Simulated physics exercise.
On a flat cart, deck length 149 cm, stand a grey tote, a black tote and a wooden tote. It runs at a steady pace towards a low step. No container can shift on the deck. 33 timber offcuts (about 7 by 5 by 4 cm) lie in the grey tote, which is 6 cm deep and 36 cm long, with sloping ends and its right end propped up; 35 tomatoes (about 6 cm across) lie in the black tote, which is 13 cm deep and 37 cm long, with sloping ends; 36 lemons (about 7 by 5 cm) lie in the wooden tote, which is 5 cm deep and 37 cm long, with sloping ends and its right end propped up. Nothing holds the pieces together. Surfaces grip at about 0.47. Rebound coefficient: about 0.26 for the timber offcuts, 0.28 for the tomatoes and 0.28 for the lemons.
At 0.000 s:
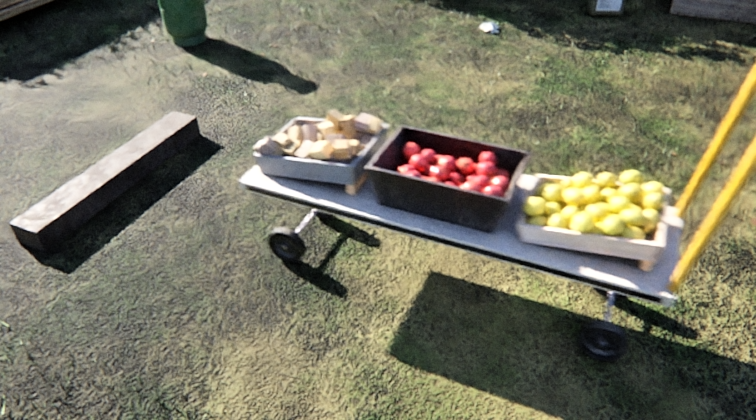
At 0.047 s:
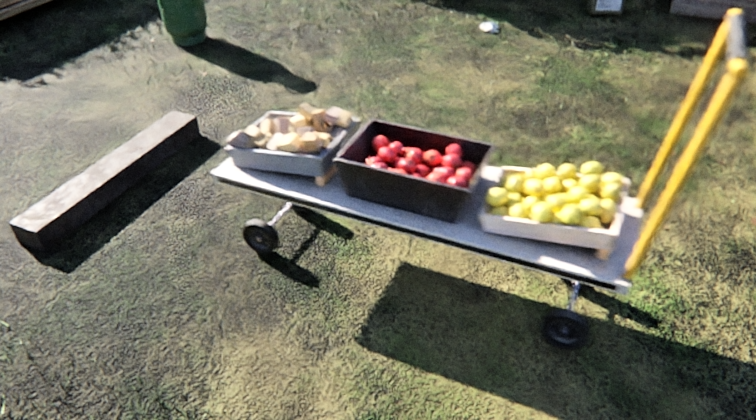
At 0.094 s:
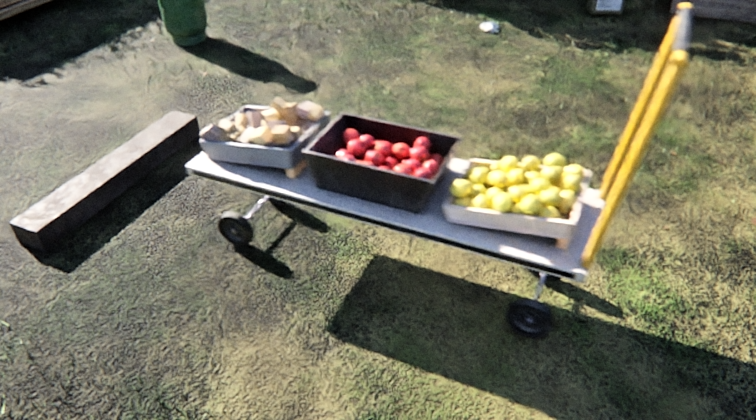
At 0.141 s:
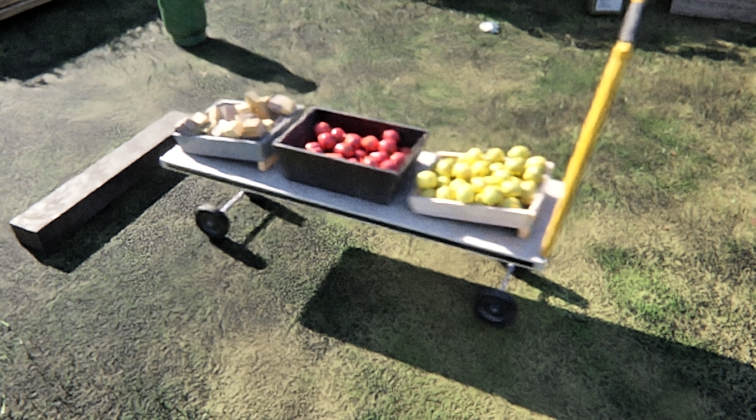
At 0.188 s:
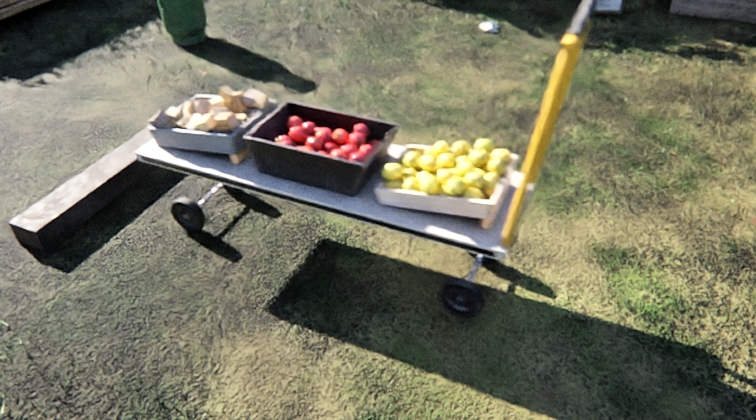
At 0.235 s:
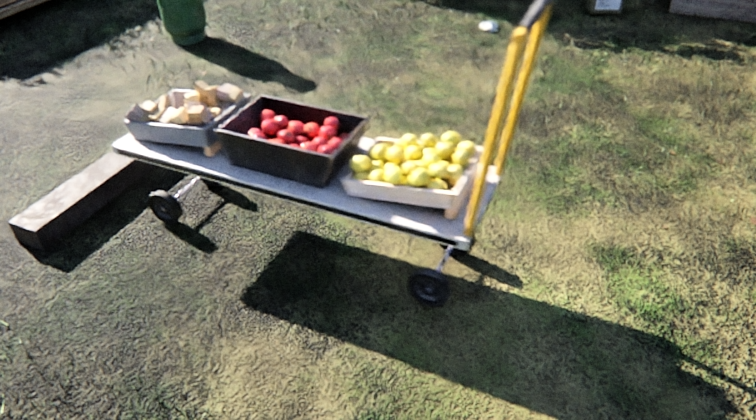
A flat cart with a yellow handle rolled steadily leftward across the grass beside a dark beam, carrying wood pieces, red balls and yellow balls in three separate containers, which stayed in place on its deck.
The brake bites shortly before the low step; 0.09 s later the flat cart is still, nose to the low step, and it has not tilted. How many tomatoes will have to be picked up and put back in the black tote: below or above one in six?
Out of the black tote go under a sixth of the tomatoes.
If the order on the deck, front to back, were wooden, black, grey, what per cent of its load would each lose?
Then grey tote 20, black tote 0, wooden tote 40 per cent.
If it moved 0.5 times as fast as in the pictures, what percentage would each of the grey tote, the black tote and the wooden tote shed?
Then grey tote 10, black tote 0, wooden tote 20 per cent.
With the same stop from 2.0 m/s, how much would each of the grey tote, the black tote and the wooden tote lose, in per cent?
In that case grey tote 20, black tote 0, wooden tote 30 per cent.
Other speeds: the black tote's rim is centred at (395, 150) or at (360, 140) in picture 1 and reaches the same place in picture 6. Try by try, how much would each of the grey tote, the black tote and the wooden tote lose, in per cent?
Grey tote 20 then 10, black tote 0 then 0, wooden tote 20 then 20 per cent.
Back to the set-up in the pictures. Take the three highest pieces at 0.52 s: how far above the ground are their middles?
Roughly 62 cm.
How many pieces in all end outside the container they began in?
Roughly 25 in all.
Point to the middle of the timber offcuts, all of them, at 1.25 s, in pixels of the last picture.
Near (110, 104).
After 0.30 s, braking starts.
After 0.40 s, grey tote 31 in, 2 out, black tote 35 in, 0 out and wooden tote 34 in, 2 out.
After 0.52 s, grey tote 25 in, 8 out, black tote 35 in, 0 out and wooden tote 31 in, 5 out.
After 0.75 s, grey tote 21 in, 12 out, black tote 34 in, 1 out and wooden tote 24 in, 12 out.
When it is over (at 1.25 s), grey tote 21 in, 12 out, black tote 34 in, 1 out and wooden tote 23 in, 13 out. Asked share, 1 of 35, 3 per cent.
